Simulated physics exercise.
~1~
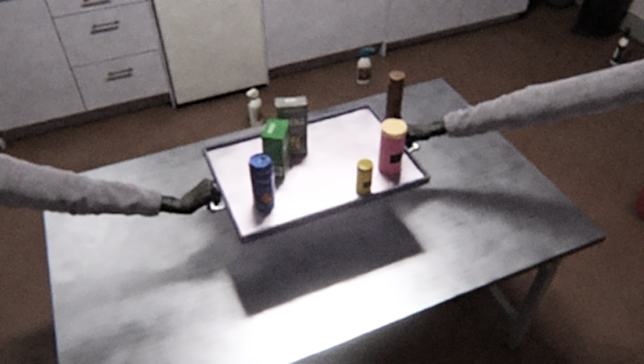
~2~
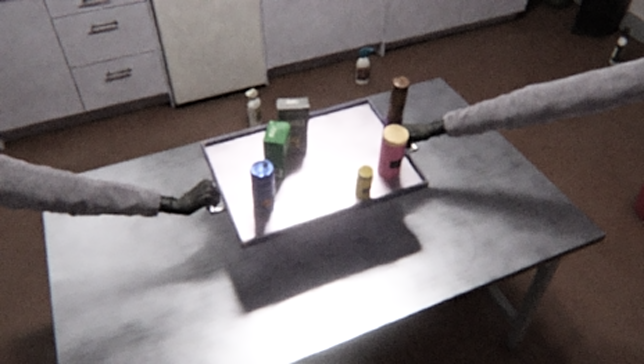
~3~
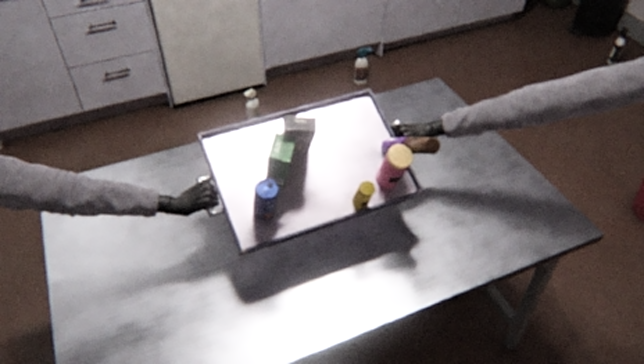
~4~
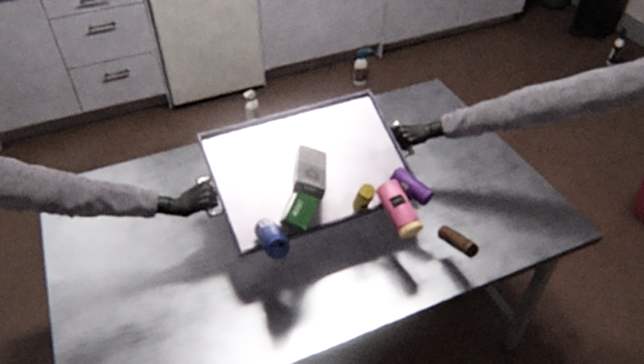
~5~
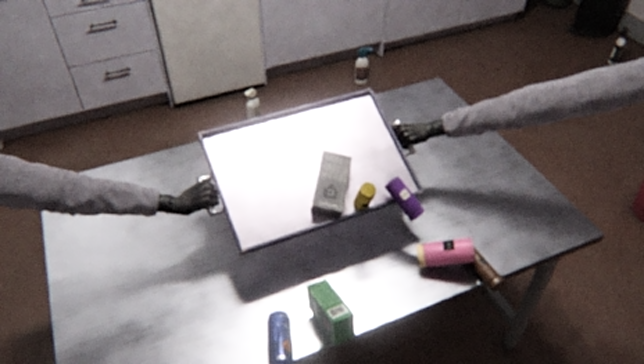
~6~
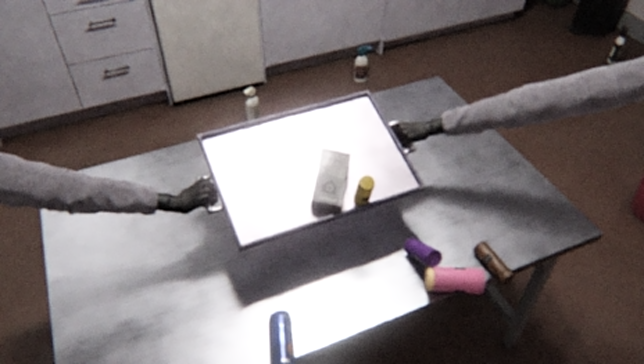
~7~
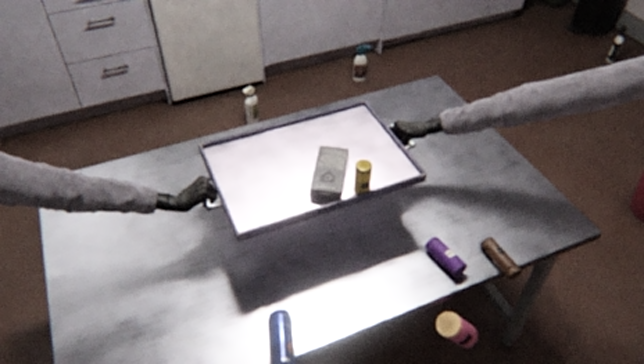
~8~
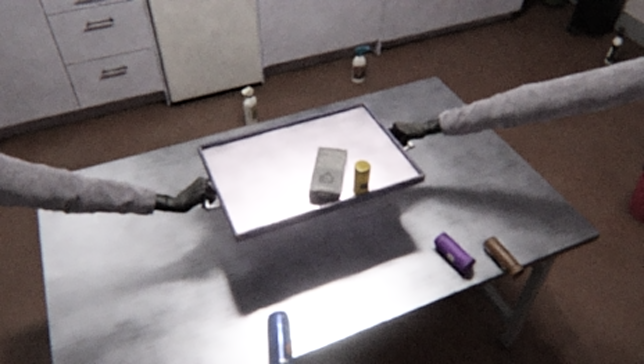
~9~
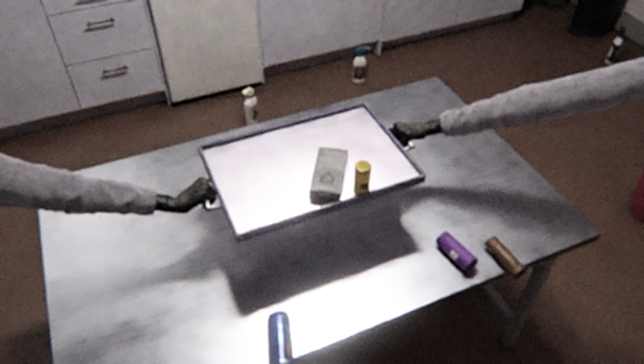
In a room with white cabinets, two gloved hands hold a tray of cartons and containers above a grey metal table. The near edge dips, and the items start to lean and slide towards it. The brown shaker drops off onto the table, then the blue can, green carton, pink jar and purple shaker go over the edge too. As the hands level the tray, the carton and then the pink jar pass out of sight. At the end, the grey packet lies on the tray beside the upright yellow shaker, while the blue can, purple shaker and brown shaker lie on the table.
